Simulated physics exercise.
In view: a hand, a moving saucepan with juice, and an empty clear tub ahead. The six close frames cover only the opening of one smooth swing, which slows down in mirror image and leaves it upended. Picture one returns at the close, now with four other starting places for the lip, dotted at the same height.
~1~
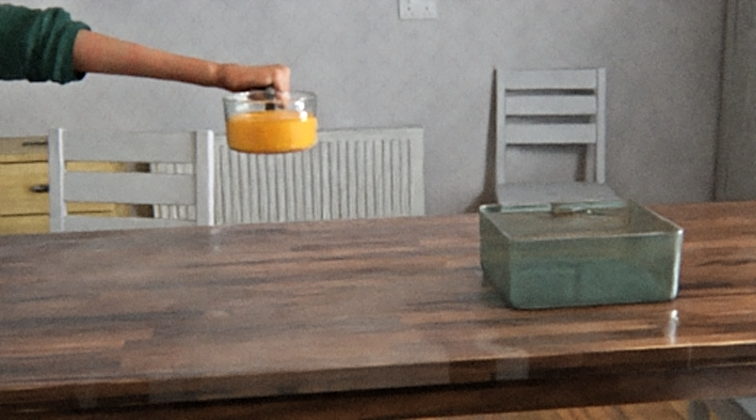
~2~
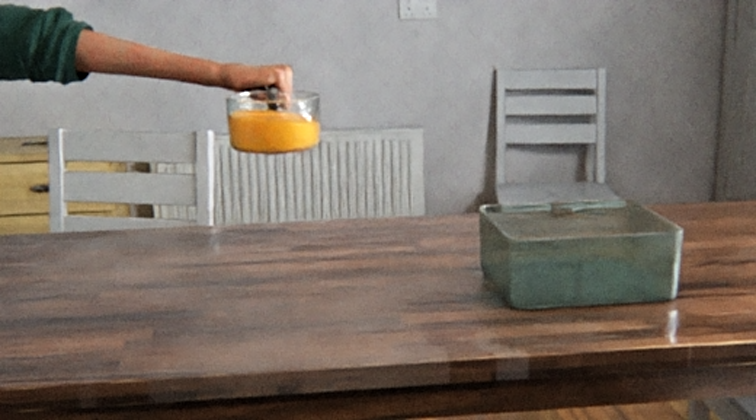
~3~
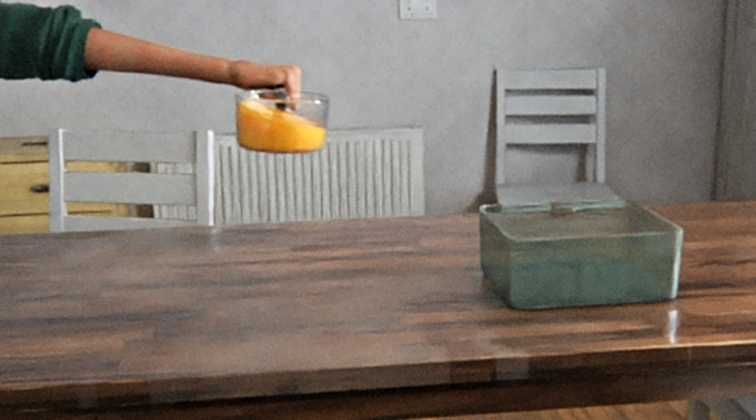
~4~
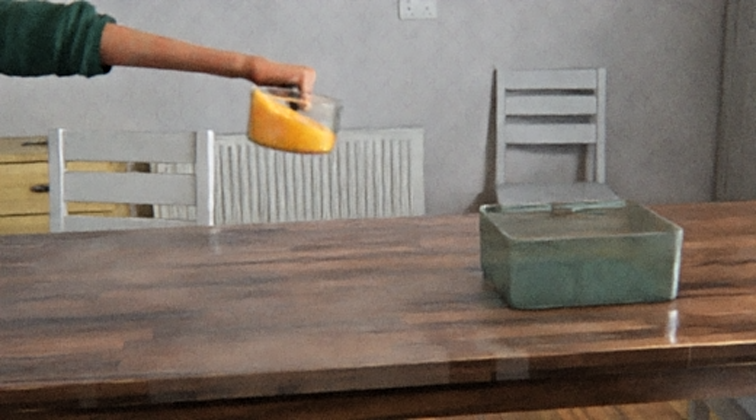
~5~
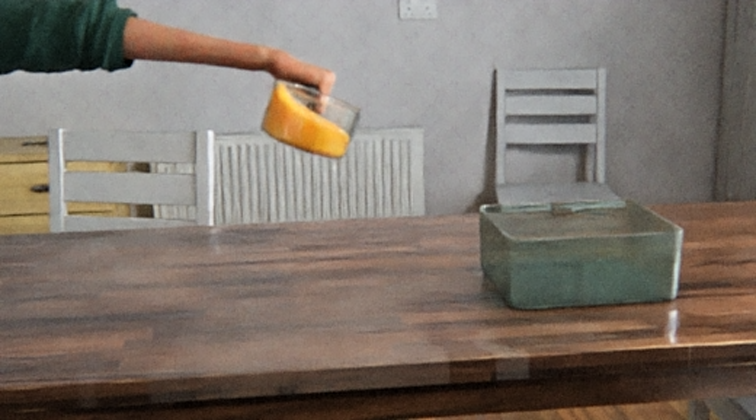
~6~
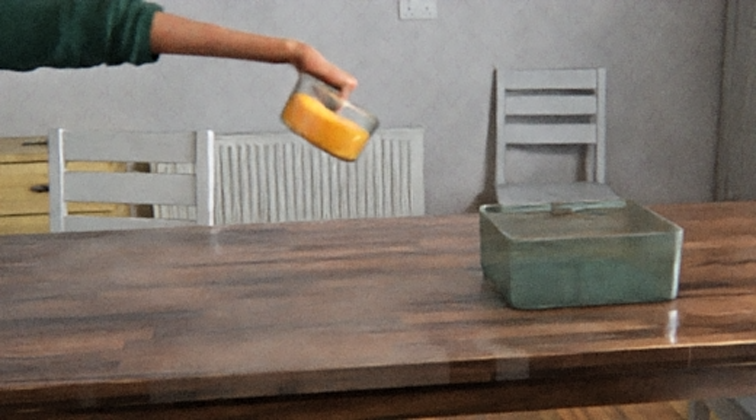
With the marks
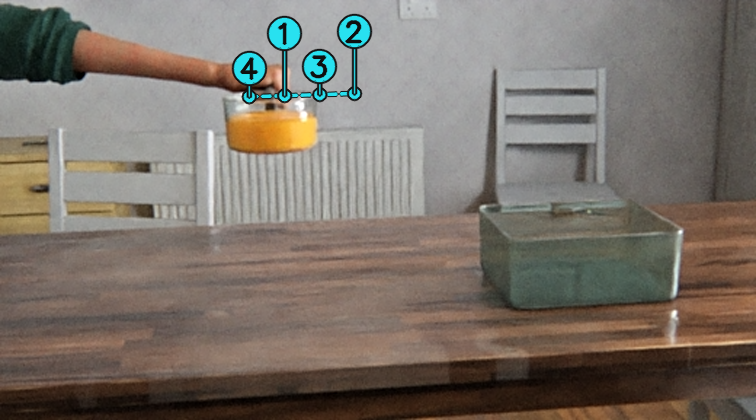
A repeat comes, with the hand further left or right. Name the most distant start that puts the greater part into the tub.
Take 1.
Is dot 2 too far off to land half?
No, not at all.
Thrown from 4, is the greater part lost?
Yes, it does.
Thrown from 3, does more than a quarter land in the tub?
Yes.
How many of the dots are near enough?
Three.
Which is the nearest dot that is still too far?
Here it is dot 4.
On the marked copy, 1 at (284, 95); 2 at (354, 93); 3 at (319, 94); 4 at (249, 96).
With 1, about 73 % lands in the tub, 16 % falls short and 11 % goes beside or beyond.
With 2, about 72 % lands in the tub, 7 % falls short and 22 % goes beside or beyond.
With 3, about 77 % lands in the tub, 9 % falls short and 15 % goes beside or beyond.
With 4, about 9 % lands in the tub, 87 % falls short and 4 % goes beside or beyond.
